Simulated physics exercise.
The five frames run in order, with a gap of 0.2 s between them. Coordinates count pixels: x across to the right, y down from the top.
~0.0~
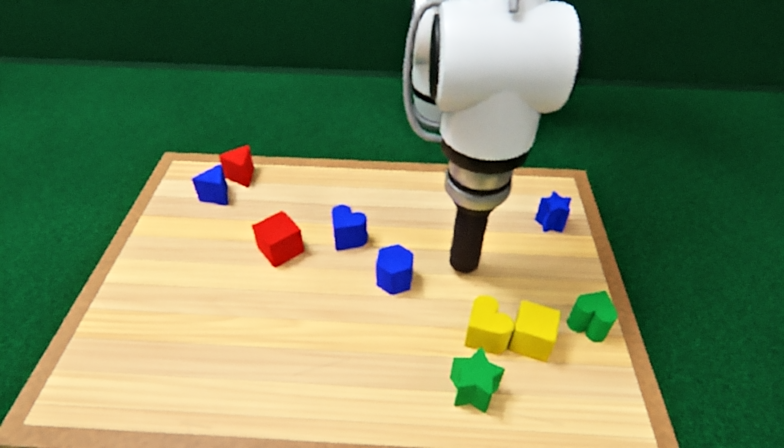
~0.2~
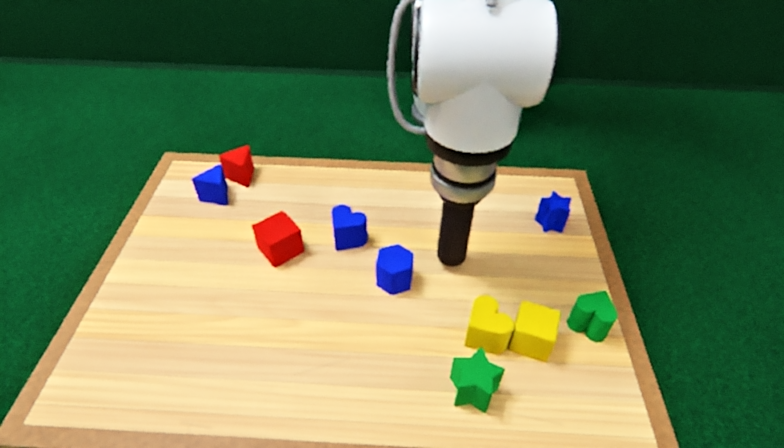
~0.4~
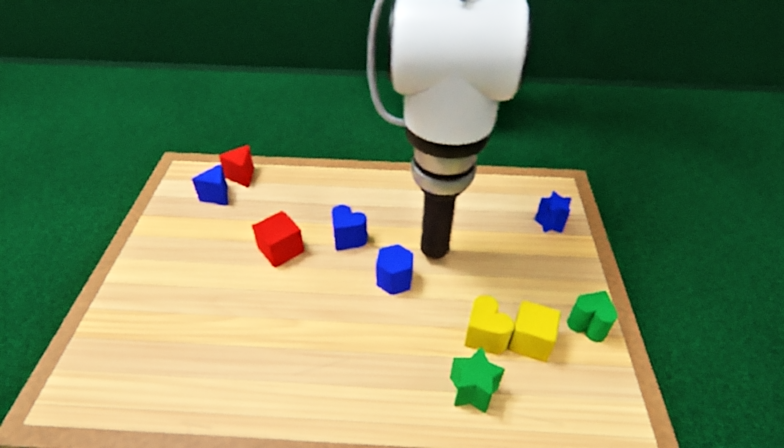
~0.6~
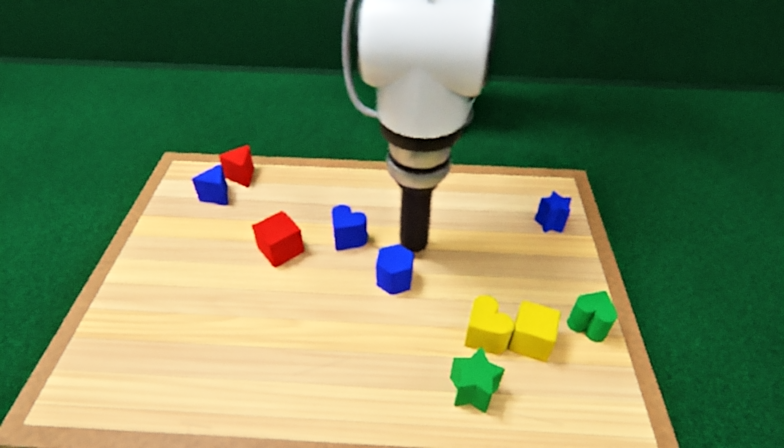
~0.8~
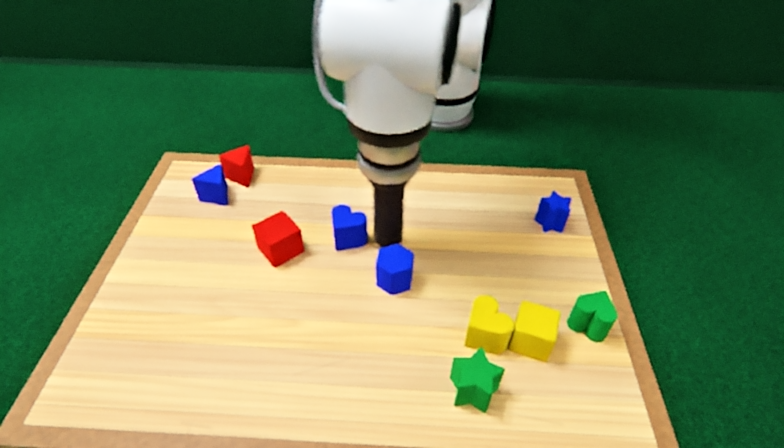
We see a robot arm with a dark stick above a wooden board of red, blue, yellow and green blocks; the stick moves steadily left to beside the blue heart and blue hexagon, while the blocks stay still.
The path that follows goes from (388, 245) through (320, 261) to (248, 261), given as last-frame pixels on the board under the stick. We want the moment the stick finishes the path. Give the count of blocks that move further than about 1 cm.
My count: 2.
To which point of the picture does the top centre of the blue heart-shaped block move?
Pixel (320, 213).
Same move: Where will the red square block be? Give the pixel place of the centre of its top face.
Its top middle will sit at (246, 215).
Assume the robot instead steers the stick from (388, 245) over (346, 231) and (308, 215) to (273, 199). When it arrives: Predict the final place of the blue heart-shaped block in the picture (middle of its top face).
Top centre: (264, 201).
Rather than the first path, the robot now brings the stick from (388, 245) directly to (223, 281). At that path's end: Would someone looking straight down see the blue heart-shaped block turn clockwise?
It seems so.
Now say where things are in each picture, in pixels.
Stick tip at (464, 263); block tops, red square block at (276, 227); blue heart-shaped block at (347, 216); blue hexagon at (395, 258), in the first frame.
Stick at (451, 256); blocks unchanged, in the second frame.
Stick at (435, 249); blocks unchanged, in the third frame.
Stick at (414, 243); blocks unchanged, in the fourth frame.
Stick at (388, 239); red square block at (276, 227); blue heart-shaped block at (347, 216); blue hexagon at (395, 258), in the fifth frame.
The first path, step by step. One third of the way, stick at (343, 251); blue heart-shaped block at (325, 214), turned 60° clockwise.
Two thirds of the way, stick at (295, 257); red square block at (267, 224); blue heart-shaped block at (320, 213), turned 80° clockwise.
At the end, stick at (247, 255); red square block at (246, 215), turned 35° clockwise; blue heart-shaped block at (320, 213), turned 80° clockwise; blue hexagon in place.
